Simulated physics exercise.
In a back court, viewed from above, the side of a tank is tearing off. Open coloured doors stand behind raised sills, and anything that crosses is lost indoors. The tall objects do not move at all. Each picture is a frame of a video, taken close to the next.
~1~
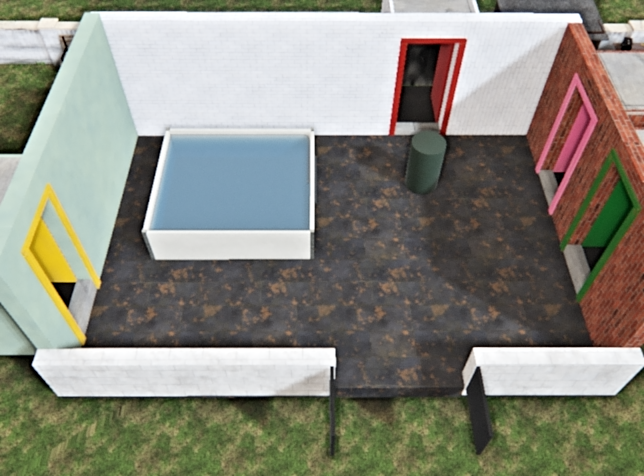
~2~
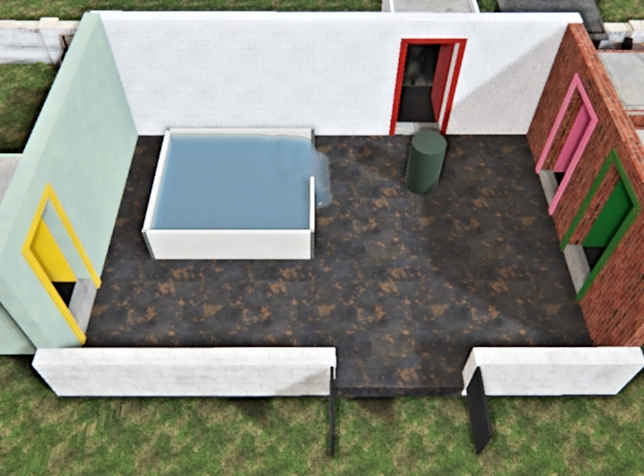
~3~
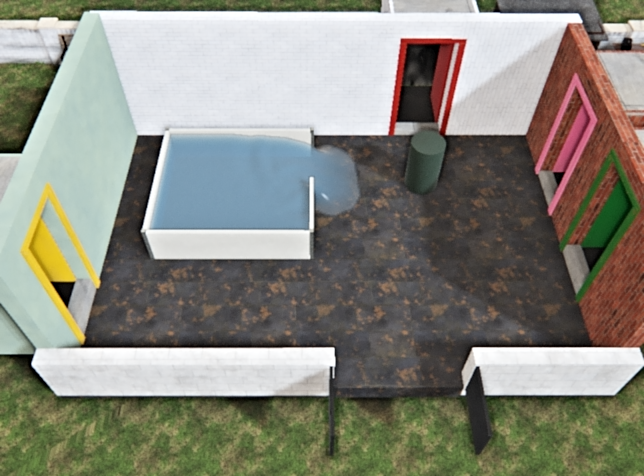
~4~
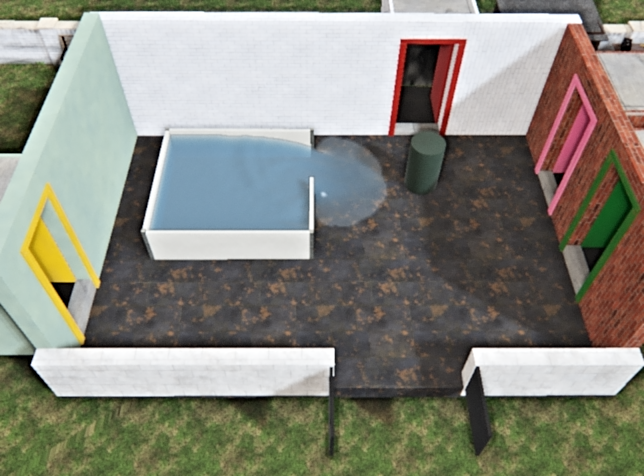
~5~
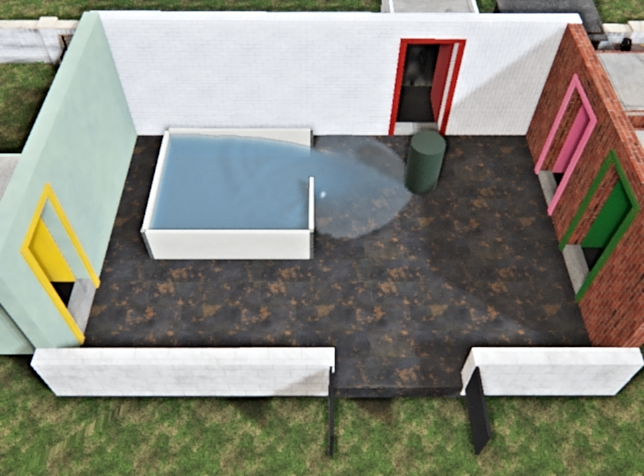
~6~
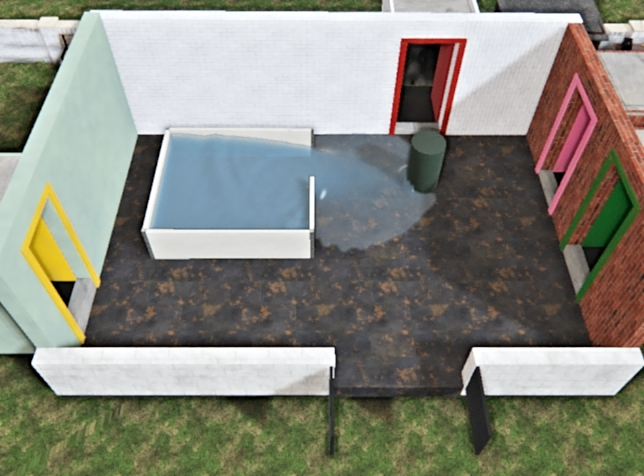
At the start, still blue water fills a white-sided tank in a walled court with coloured doorways and a dark green cylinder. The upper part of the tank's right side opens, and water pours through the gap, then spreads rightward in a widening sheet across the dark floor, reaching around the unmoving cylinder.
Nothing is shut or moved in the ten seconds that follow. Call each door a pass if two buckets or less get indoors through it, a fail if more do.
Red door: Fail, yellow door: Pass, green door: Pass, pink door: Fail.
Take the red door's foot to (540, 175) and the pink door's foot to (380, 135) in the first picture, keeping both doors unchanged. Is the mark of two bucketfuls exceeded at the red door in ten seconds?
The red one goes past it.
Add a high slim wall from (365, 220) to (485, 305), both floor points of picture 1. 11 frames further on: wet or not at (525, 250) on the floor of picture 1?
That spot would be inundated.
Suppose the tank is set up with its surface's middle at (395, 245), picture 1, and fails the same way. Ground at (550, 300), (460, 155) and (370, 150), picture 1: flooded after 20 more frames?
Hit, hit, hit.
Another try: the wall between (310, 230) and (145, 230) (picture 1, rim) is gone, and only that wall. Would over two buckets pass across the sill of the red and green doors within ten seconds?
First red is not flooded, then green is not flooded.
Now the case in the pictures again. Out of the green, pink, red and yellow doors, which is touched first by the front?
My answer is the red one.
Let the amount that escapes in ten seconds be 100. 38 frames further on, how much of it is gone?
Close to 50 per cent.
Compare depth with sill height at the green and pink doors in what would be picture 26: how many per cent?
Roughly 80 per cent, then 180 per cent.
A moment on, water covers 25 % of the floor; the red door wet at the sill, nothing in, the yellow door not reached, the green door not reached, the pink door not reached.
Next, water covers 40 % of the floor; the red door over two buckets in, the yellow door not reached, the green door wet at the sill, nothing in, the pink door wet at the sill, nothing in.
Then, water covers 50 % of the floor; the red door far over two buckets in, the yellow door not reached, the green door wet at the sill, nothing in, the pink door under two buckets in.
Later, water covers 70 % of the floor; the red door far over two buckets in, the yellow door not reached, the green door wet at the sill, nothing in, the pink door over two buckets in.
In the end, water covers 95 % of the floor; the red door far over two buckets in, the yellow door wet at the sill, nothing in, the green door wet at the sill, nothing in, the pink door over two buckets in.
